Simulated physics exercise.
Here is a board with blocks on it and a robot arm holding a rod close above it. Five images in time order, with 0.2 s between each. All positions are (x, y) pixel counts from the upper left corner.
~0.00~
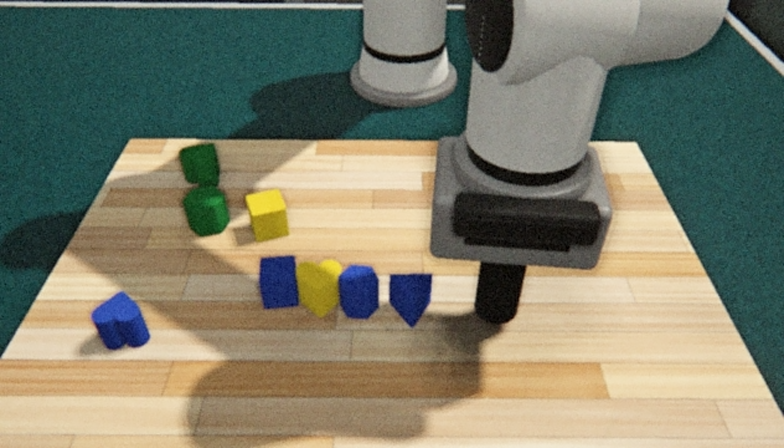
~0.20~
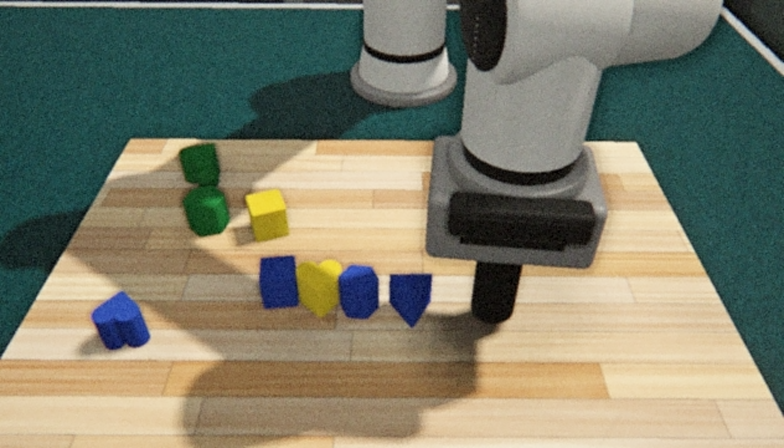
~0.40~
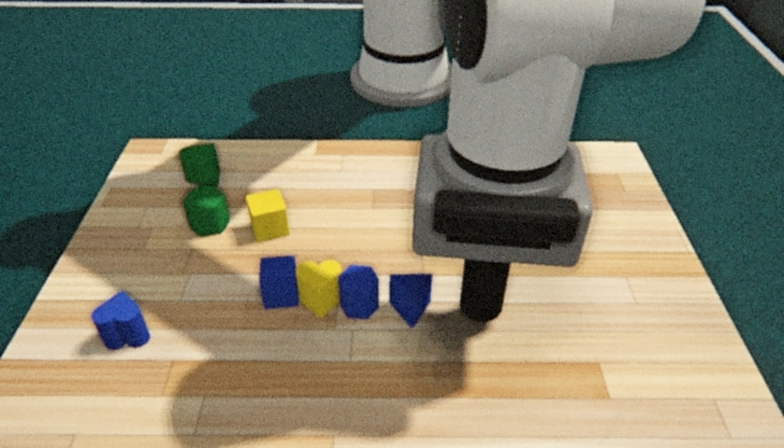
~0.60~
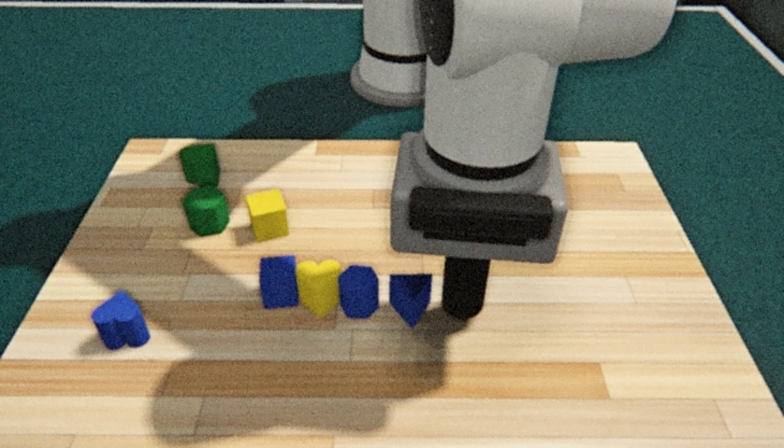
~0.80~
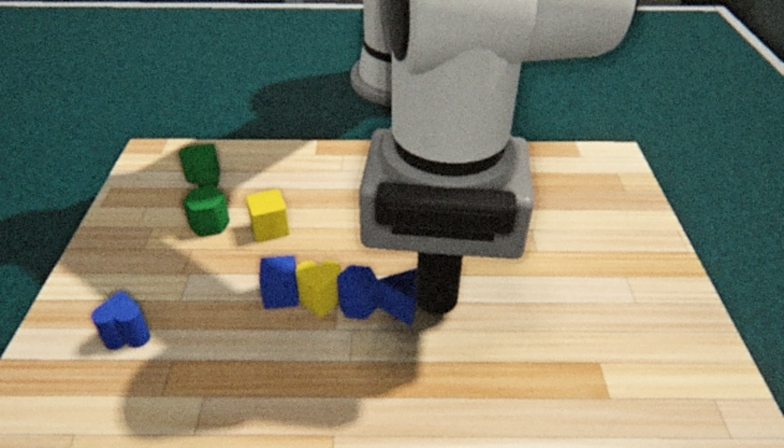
A robot arm moves its rod left and nudges a blue block against another blue block.
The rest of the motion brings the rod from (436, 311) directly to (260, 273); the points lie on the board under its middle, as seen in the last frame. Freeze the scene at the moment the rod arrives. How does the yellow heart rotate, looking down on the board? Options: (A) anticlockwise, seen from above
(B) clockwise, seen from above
I choose A.
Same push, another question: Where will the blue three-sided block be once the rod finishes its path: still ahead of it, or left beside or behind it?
It comes off the rod's front.
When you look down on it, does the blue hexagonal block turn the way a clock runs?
Yes, I think so.
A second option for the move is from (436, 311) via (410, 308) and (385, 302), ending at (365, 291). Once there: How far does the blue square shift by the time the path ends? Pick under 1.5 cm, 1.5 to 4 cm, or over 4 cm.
I'd go with under 1.5 cm for this block.
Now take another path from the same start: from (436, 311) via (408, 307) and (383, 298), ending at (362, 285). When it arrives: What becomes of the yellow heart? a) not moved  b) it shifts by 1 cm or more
That would be b.
The first path, step by step. One third of the way, rod at (374, 287); blue square at (266, 266); yellow heart at (305, 268), turned 15° clockwise; blue hexagonal block at (320, 292), turned 35° clockwise; blue three-sided block at (354, 293), turned 60° anticlockwise.
Two thirds of the way, rod at (315, 274); blue square at (229, 270), turned 20° anticlockwise; yellow heart at (269, 264); blue hexagonal block at (317, 294), turned 40° clockwise; blue three-sided block at (352, 295), turned 75° anticlockwise.
At the end, rod at (258, 262); blue square at (188, 283), turned 70° anticlockwise; yellow heart at (215, 260), turned 35° anticlockwise; blue hexagonal block at (317, 294), turned 40° clockwise; blue three-sided block at (352, 295), turned 75° anticlockwise.
